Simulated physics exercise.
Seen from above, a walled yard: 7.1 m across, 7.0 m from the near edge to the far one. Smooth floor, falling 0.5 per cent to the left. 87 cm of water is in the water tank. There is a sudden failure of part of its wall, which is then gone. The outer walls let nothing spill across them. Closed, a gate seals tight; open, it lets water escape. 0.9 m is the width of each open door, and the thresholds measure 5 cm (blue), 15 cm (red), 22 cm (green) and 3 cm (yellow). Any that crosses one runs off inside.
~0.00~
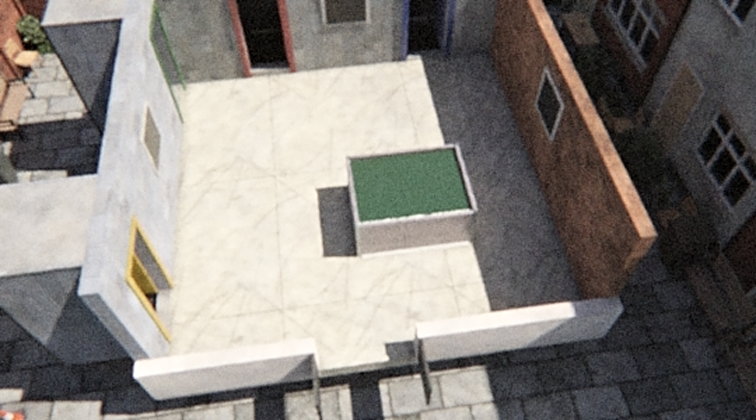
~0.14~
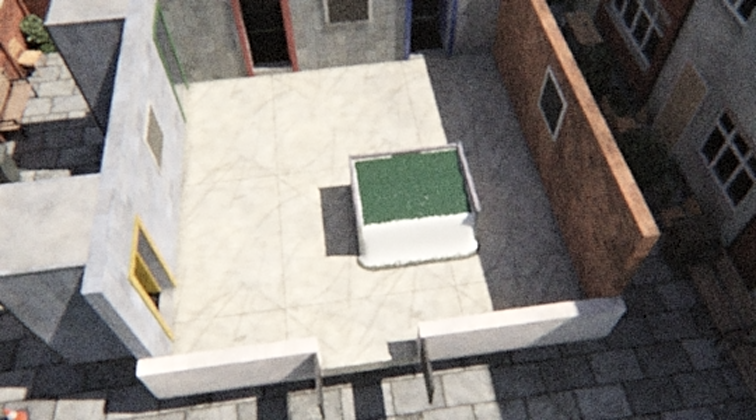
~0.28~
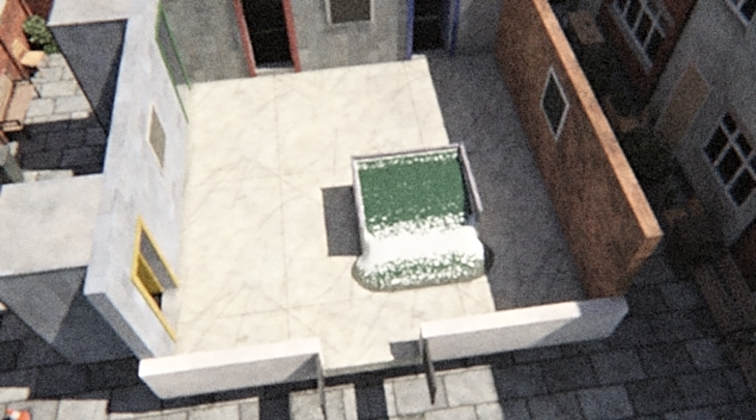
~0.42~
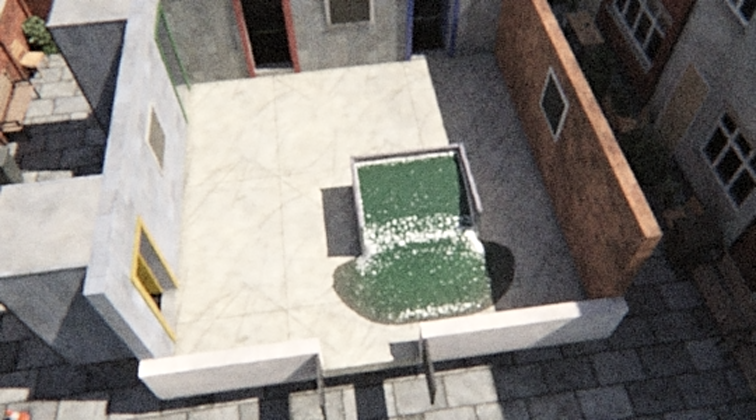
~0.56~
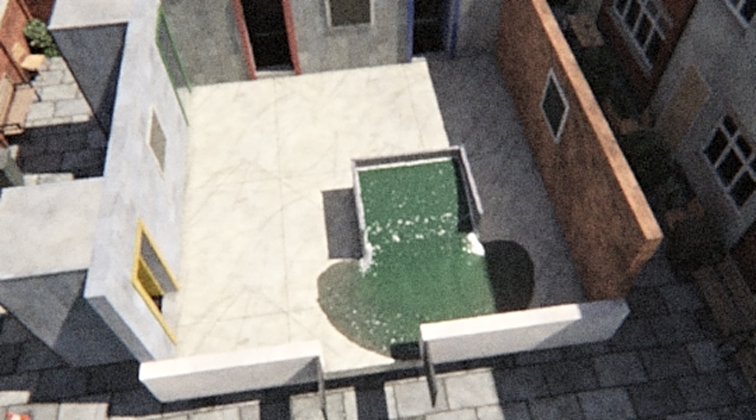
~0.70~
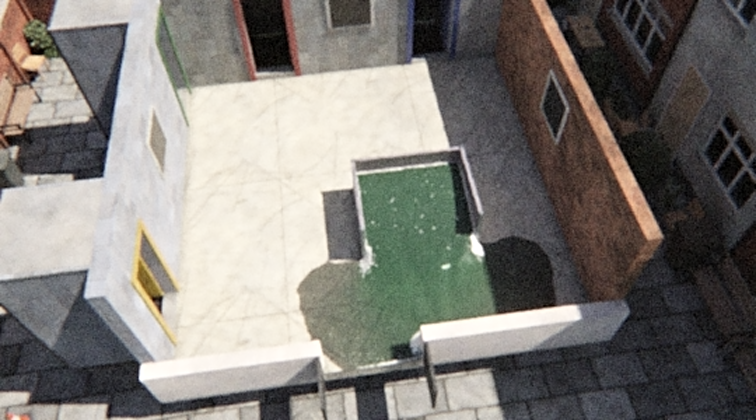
The clip opens on a walled yard seen from above, where a tank of green water stands still on a pale floor. Its near side gives way and water pours out in a white, foaming rush, then fans across the floor in a widening green pool that spreads behind the low front wall.
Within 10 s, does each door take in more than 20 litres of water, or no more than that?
In that time the blue door takes in more, the red door takes in no more, the green door takes in no more, the yellow door takes in more.
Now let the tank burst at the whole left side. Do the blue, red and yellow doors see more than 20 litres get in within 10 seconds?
So blue ends up short of it, red short of it, yellow past the limit.
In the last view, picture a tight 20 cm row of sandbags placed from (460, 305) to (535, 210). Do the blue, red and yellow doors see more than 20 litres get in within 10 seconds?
Checking the limit, blue is fine, red is fine, yellow is too much.
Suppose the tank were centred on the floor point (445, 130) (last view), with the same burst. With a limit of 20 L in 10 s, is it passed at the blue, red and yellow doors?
Blue: Within limit; red: Within limit; yellow: Too much.
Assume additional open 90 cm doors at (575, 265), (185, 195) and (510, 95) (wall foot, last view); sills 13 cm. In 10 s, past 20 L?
Taking them in order, the first gets enough, the second too little and the third too little.
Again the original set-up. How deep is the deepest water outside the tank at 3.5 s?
Max depth: About 21 centimetres.
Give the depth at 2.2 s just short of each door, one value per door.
You'd get blue at 0 cm, red at 0 cm, green at 0 cm, and yellow at 0 cm.
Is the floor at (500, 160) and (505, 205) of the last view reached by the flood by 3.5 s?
I'd call them drenched and then drenched.
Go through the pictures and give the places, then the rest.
The water tank at (409, 186) is whole and still, 87 cm deep, in the first frame.
Water pours out at (418, 236) and has run 1.1 m, to (360, 258); typically 11 cm deep outside, 87 cm at the water tank's back, in the second frame.
The front is at (358, 276), 1.3 m from the gap at (420, 238); 1.6 m2 of floor is under water; 79 cm left at the back of the water tank, in the third frame.
Water pours out at (420, 240) and has run 1.7 m, to (342, 294); typically 13 cm deep outside, 75 cm at the water tank's back, in the fourth frame.
Water pours out at (420, 243) and has run 2.1 m, to a hidden place; typically 10 cm deep outside, 71 cm at the water tank's back, in the fifth frame.
The front is at a hidden place, 2.6 m from the gap at (421, 244); 7.1 m2 of floor is under water; 62 cm left at the back of the water tank, in the sixth frame.
After 1.4 s water covers 20 % of the floor and is deepest (52 cm) near (593, 321); blue door not reached, red door not reached, green door not reached, yellow door not reached.
After 2.2 s water covers 25 % of the floor and is deepest (42 cm) near (593, 321); blue door not reached, red door not reached, green door not reached, yellow door not reached.
After 3.5 s water covers 40 % of the floor and is deepest (21 cm) near (583, 322); blue door not reached, red door not reached, green door not reached, yellow door 10 cm at the sill, 5 L in.
After 6.0 s water covers 65 % of the floor and is deepest (12 cm) near (462, 61); blue door 11 cm at the sill, 32 L in, red door not reached, green door not reached, yellow door 8 cm at the sill, 59 L in.
After 10.0 s water covers 85 % of the floor and is deepest (8 cm) near (189, 119); blue door 5 cm at the sill, 66 L in, red door 3 cm at the sill, 0 L in, green door 8 cm at the sill, 0 L in, yellow door 6 cm at the sill, 91 L in.
